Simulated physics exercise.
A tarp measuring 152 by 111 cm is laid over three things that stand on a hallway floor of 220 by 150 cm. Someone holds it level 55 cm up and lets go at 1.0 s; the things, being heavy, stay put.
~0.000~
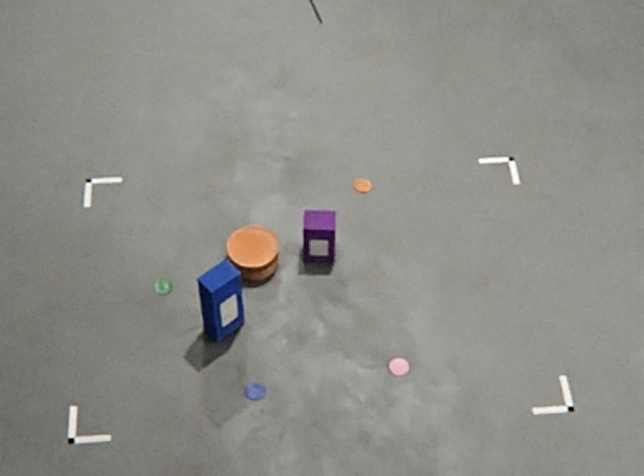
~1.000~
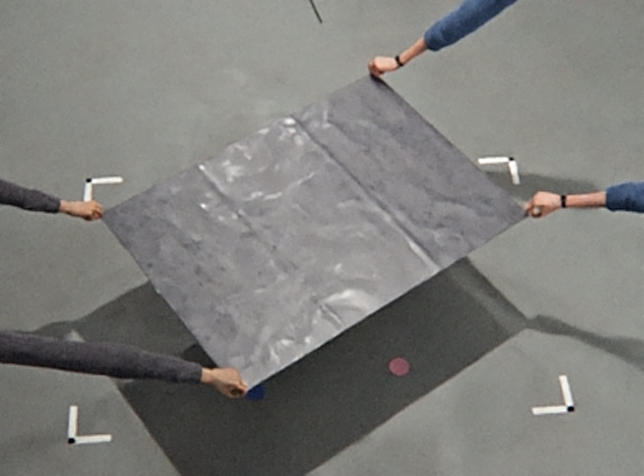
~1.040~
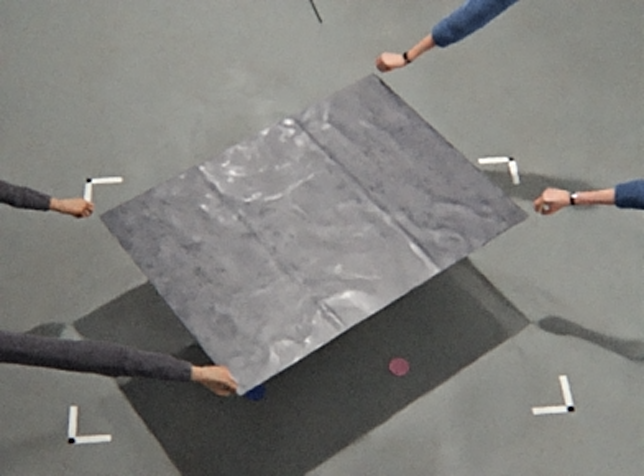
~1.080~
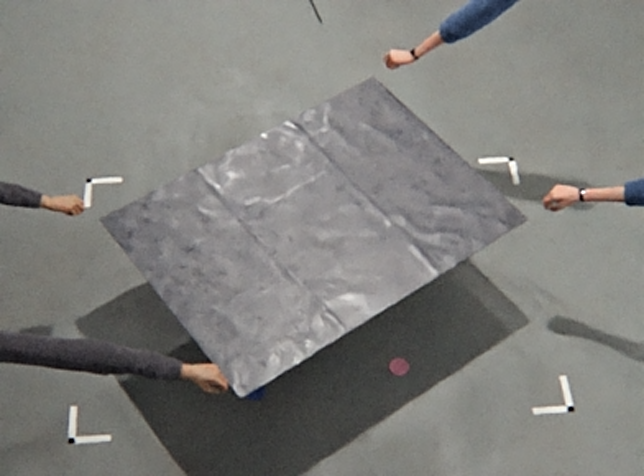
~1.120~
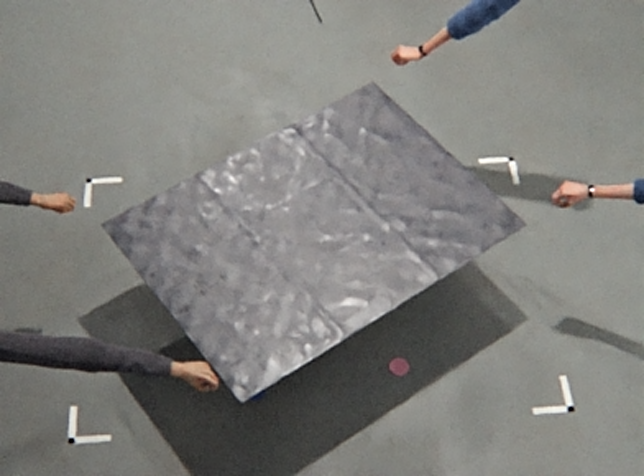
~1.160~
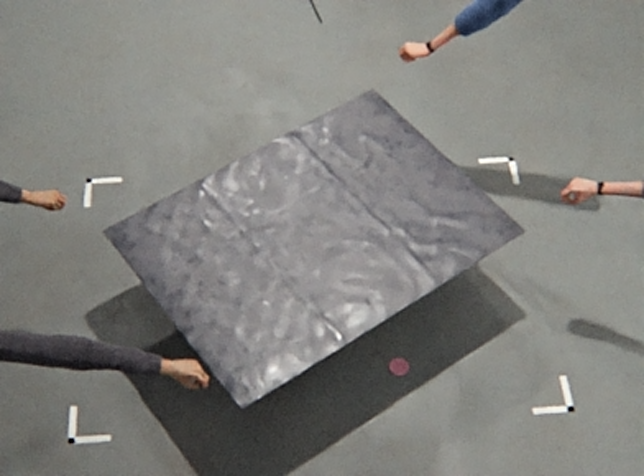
A blue carton, a purple carton and a round orange bin stand close together on a gray hallway floor, seen from high above by a still camera. Small green, pink, blue and orange discs lie around them, inside white corner marks. Hands from left and right hold a gray tarp level over the group, then let go and draw back as it sinks slightly, still spread flat.
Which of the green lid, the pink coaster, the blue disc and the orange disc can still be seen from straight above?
The green lid still shows, the pink coaster stays uncovered, the blue disc gets covered, the orange disc vanishes under it.
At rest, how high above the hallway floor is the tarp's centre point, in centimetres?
The middle settles about 26 cm high.
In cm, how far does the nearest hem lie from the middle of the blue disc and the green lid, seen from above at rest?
The first ends up roughly 4 cm from the closest hem, the second roughly 14 cm.
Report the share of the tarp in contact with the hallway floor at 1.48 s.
Around 25 percent, give or take.
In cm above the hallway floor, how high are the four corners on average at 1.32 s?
The corners are on average some 14 cm above the surface.
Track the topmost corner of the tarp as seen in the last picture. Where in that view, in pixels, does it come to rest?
I'd say it ends up somewhere about (345, 157).
At 1.3 s, 0 % of it is down, spanning 177 by 166 cm, above blue disc, orange disc, green lid.
At 1.5 s, 25 % of it is down, spanning 157 by 145 cm, above blue disc, orange disc.
At 1.6 s, 25 % of it is down, spanning 154 by 141 cm, above blue disc, orange disc.
At 1.8 s, 30 % of it is down, spanning 152 by 140 cm, above blue disc, orange disc.
At 3.3 s, 30 % of it is down, spanning 153 by 140 cm, above blue disc, orange disc.
